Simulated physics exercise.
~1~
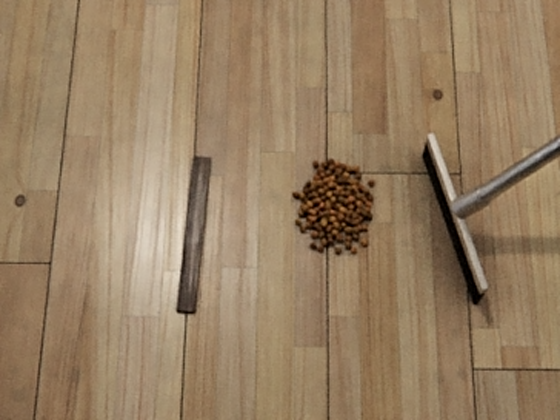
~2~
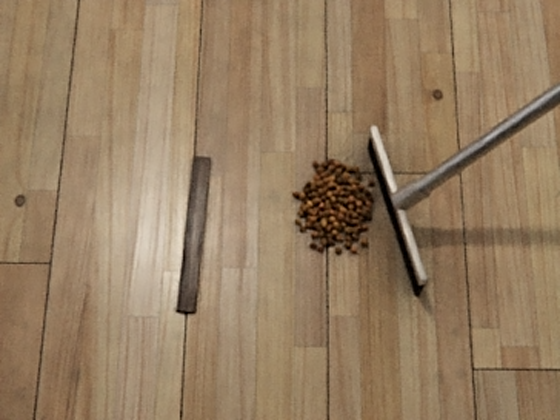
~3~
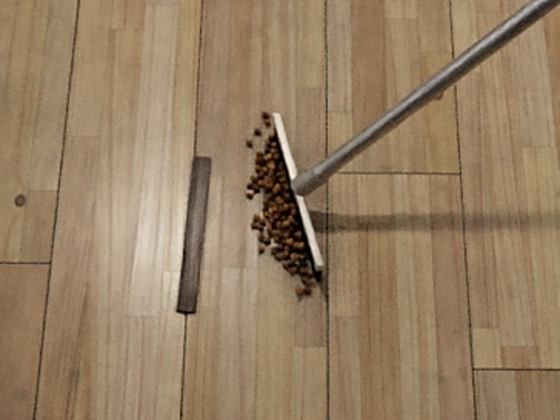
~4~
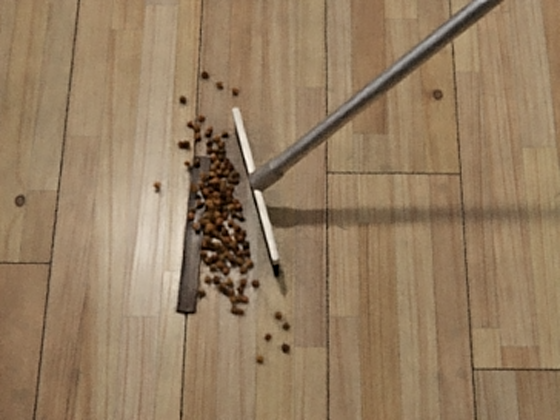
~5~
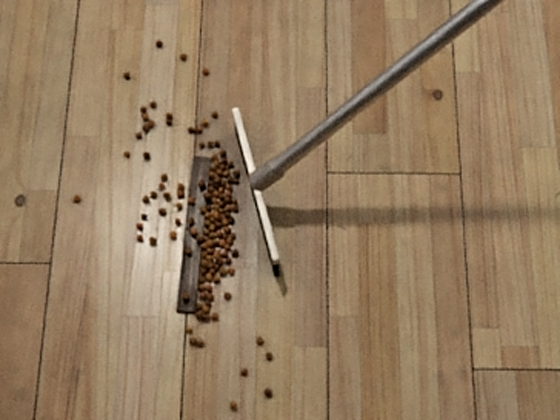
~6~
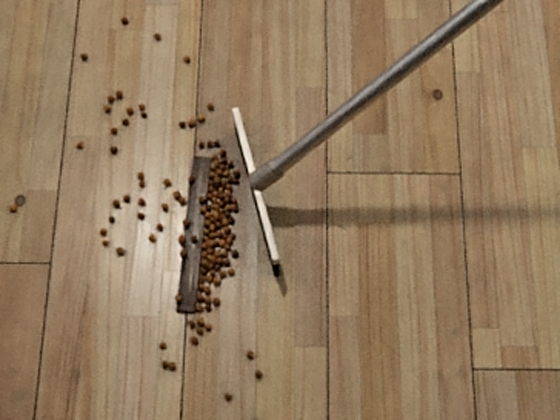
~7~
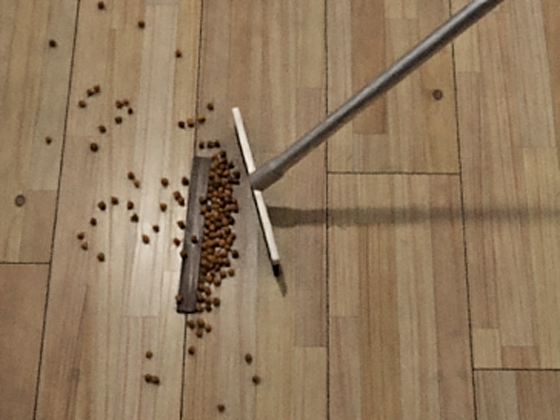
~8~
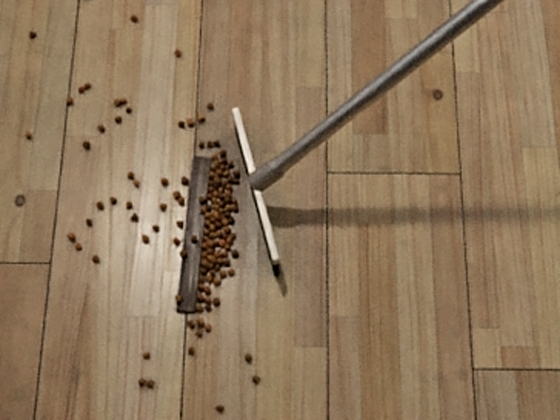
A squeegee with a pale head, dark rubber edge and long grey handle slides left across a wood-plank floor, seen from above. Ahead of it lies a round heap of small brown roasted chickpeas, and farther left a dark, narrow strip is fixed to the boards. The blade reaches the heap and pushes it into a long band, then drives it against the strip and stops just short of it. Chickpeas scatter past the strip and around its ends, rolling outward before settling. Most finish packed between strip and blade, with the others strewn loosely to the left, above and below.
